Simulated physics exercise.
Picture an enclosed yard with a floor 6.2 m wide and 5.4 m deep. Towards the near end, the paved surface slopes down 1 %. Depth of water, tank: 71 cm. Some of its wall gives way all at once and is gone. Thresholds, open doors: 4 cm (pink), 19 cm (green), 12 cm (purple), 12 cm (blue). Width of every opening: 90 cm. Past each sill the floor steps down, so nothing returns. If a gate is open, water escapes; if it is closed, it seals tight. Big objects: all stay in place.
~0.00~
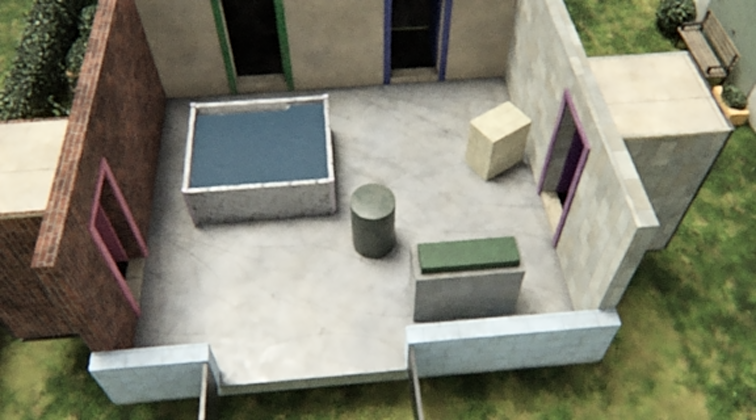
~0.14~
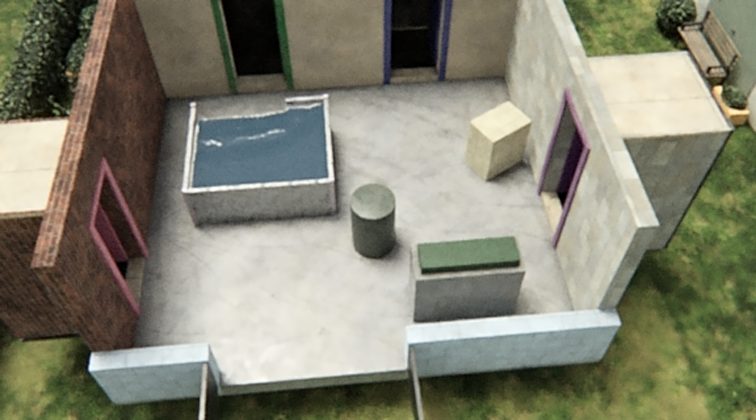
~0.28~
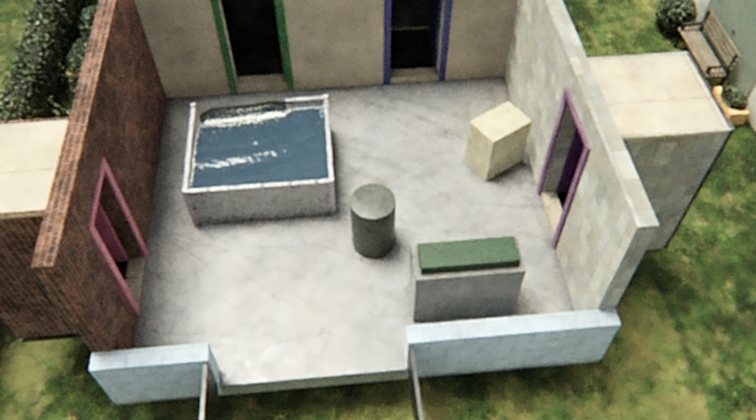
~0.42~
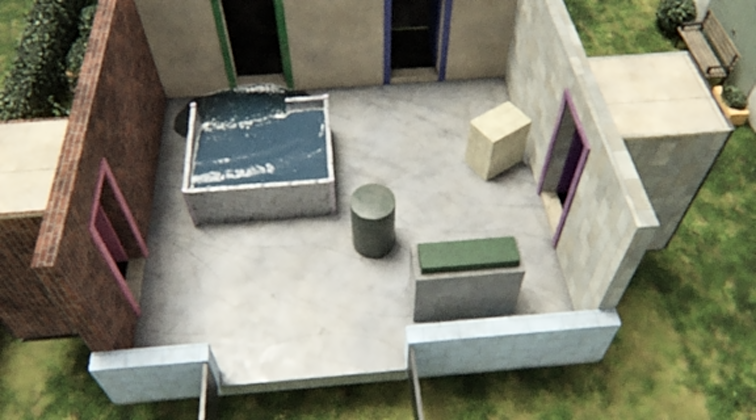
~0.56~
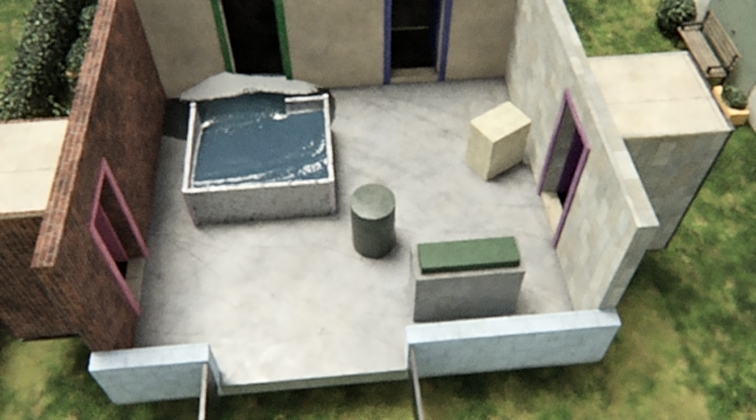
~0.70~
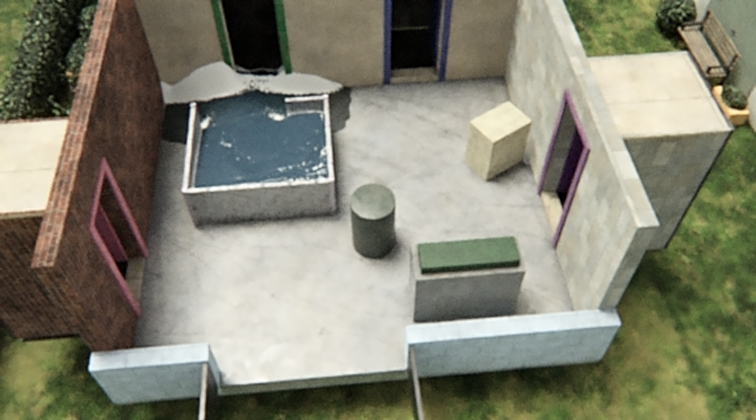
The clip opens on a walled yard seen from above, where a raised rectangular tank of still blue water stands near a green cylinder and pale blocks. The tank's far wall gives way, the surface ripples, and water pours out behind it, spreading across the floor along the back wall and sideways.
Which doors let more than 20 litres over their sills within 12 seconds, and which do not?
In 12 seconds, the pink door lets more through; the green door lets more through; the purple door stays within 20 litres; the blue door stays within 20 litres.
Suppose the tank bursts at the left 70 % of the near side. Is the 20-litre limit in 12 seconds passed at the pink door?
So for pink: Yes.
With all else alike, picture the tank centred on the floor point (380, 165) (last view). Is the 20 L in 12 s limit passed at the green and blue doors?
For the green door, the amount is acceptable; for the blue door, the amount is too high.
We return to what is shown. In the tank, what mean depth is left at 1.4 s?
The average depth is around 40 cm.
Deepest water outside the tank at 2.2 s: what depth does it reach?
I'd put it at close to 42 cm.
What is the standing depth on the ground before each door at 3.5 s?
In centimetres, the pink door has 9, the green door 23, the purple door 1 and the blue door 4.
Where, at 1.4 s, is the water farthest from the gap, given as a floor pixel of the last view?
About pixel (434, 87).
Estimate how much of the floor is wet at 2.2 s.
I'd guess around 35 %.
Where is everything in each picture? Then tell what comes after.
The tank at (260, 145) is whole and still, 71 cm deep, in the first frame.
The front is at a hidden place, 0.8 m from the gap on the tank's far side; 0.3 m2 of floor is under water; 71 cm left at the back of the tank, in the second frame.
Water pours out on the tank's far side and has run 1.0 m, to a hidden place; typically 11 cm deep outside, 71 cm at the tank's back, in the third frame.
The front is at (297, 91), 1.4 m from the gap on the tank's far side; 2.2 m2 of floor is under water; 70 cm left at the back of the tank, in the fourth frame.
Water pours out on the tank's far side and has run 1.7 m, to (323, 89); typically 12 cm deep outside, 61 cm at the tank's back, in the fifth frame.
The front is at (346, 88), 2.1 m from the gap on the tank's far side; 3.2 m2 of floor is under water; 62 cm left at the back of the tank, in the sixth frame.
After 1.4 s water covers 15 % of the floor and is deepest (62 cm) near (167, 104); pink door not reached, green door 46 cm at the sill, 161 L in, purple door not reached, blue door 4 cm at the sill, 0 L in.
After 2.2 s water covers 35 % of the floor and is deepest (42 cm) near (167, 104); pink door 3 cm at the sill, 0 L in, green door 36 cm at the sill, 281 L in, purple door not reached, blue door 4 cm at the sill, 0 L in.
After 3.5 s water covers 55 % of the floor and is deepest (33 cm) near (131, 376); pink door 9 cm at the sill, 10 L in, green door 23 cm at the sill, 336 L in, purple door not reached, blue door 4 cm at the sill, 0 L in.
After 7.0 s water covers 90 % of the floor and is deepest (14 cm) near (511, 147); pink door 5 cm at the sill, 32 L in, green door 11 cm at the sill, 342 L in, purple door 1 cm at the sill, 0 L in, blue door 9 cm at the sill, 0 L in.
After 12.0 s water covers 95 % of the floor and is deepest (10 cm) near (132, 364); pink door 6 cm at the sill, 35 L in, green door 6 cm at the sill, 342 L in, purple door 8 cm at the sill, 0 L in, blue door 6 cm at the sill, 0 L in.
